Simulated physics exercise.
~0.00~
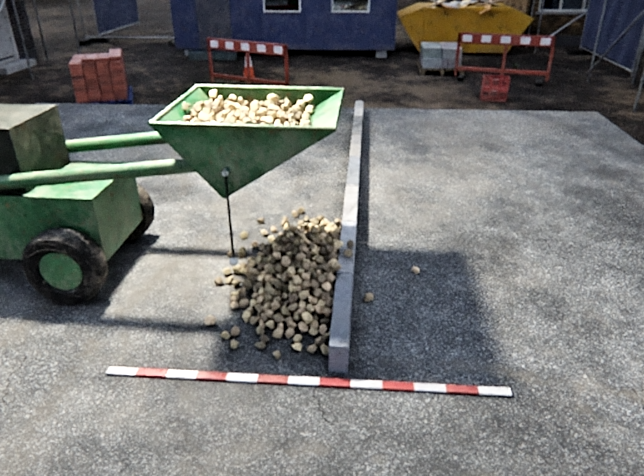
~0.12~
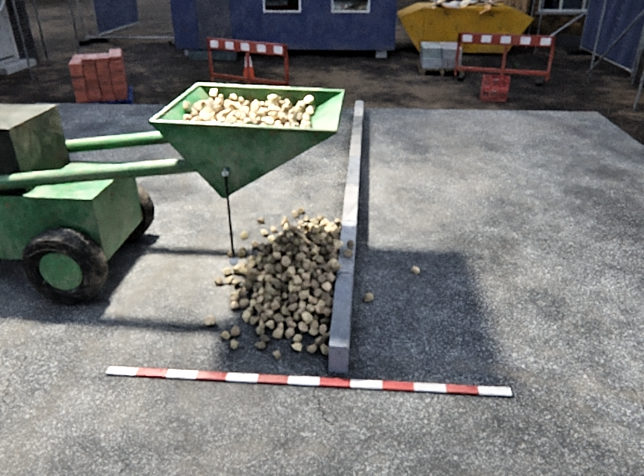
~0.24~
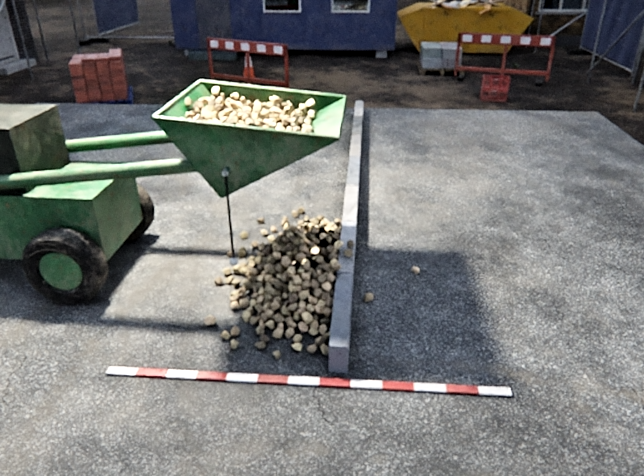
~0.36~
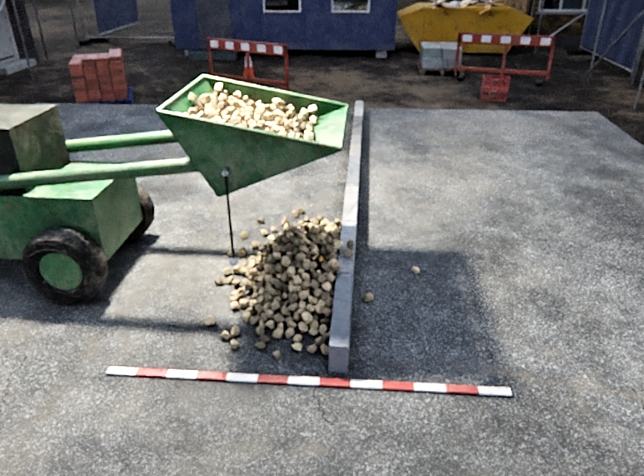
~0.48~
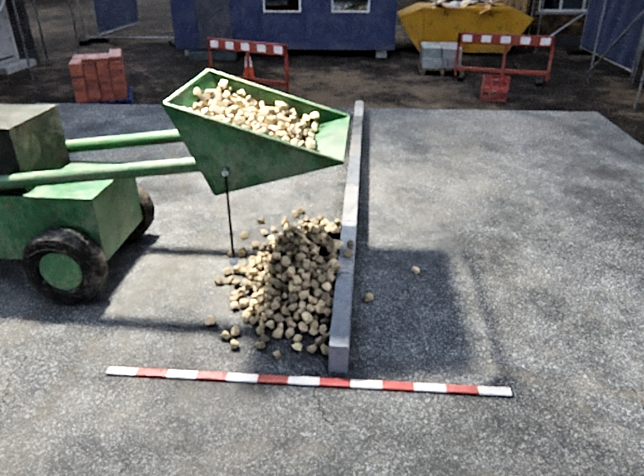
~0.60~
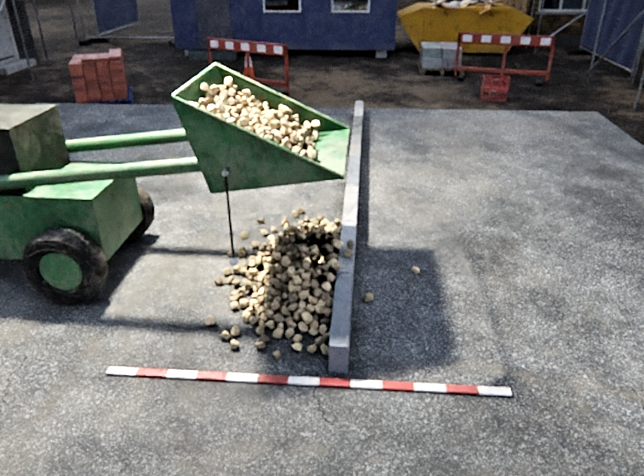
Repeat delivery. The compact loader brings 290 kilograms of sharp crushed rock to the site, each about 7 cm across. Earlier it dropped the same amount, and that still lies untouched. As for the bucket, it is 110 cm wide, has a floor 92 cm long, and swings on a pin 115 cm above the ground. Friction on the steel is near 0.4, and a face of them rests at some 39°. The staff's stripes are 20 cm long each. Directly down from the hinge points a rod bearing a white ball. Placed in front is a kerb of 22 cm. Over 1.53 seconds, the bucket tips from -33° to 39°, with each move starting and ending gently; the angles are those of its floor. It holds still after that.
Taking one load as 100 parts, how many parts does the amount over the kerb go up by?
58 parts.
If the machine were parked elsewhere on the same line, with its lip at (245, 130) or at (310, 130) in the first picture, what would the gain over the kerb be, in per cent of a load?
Roughly 0 and 30 per cent, in that order.
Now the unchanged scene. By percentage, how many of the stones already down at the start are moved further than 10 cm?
Roughly 0 percent.
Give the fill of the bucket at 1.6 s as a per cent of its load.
About 65 per cent.
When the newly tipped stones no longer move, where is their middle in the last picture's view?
I'd put their centre close to (365, 268).
After 1.1 s the floor is at 28°; in per cent of one load, 100 in the bucket, 100 on this side of the kerb; the foremost stones are at (354, 255).
After 1.6 s the floor is at 39°; in per cent of one load, 63 in the bucket, 135 on this side of the kerb, 1 over the kerb; the foremost stones are at (367, 260).
After 2.0 s the floor is at 39°; in per cent of one load, 18 in the bucket, 148 on this side of the kerb, 34 over the kerb; the foremost stones are at (424, 280).
After 4.5 s the floor is at 39°; in per cent of one load, 0 in the bucket, 142 on this side of the kerb, 58 over the kerb; the foremost stones are at (496, 289). Net gain over the kerb, 58.
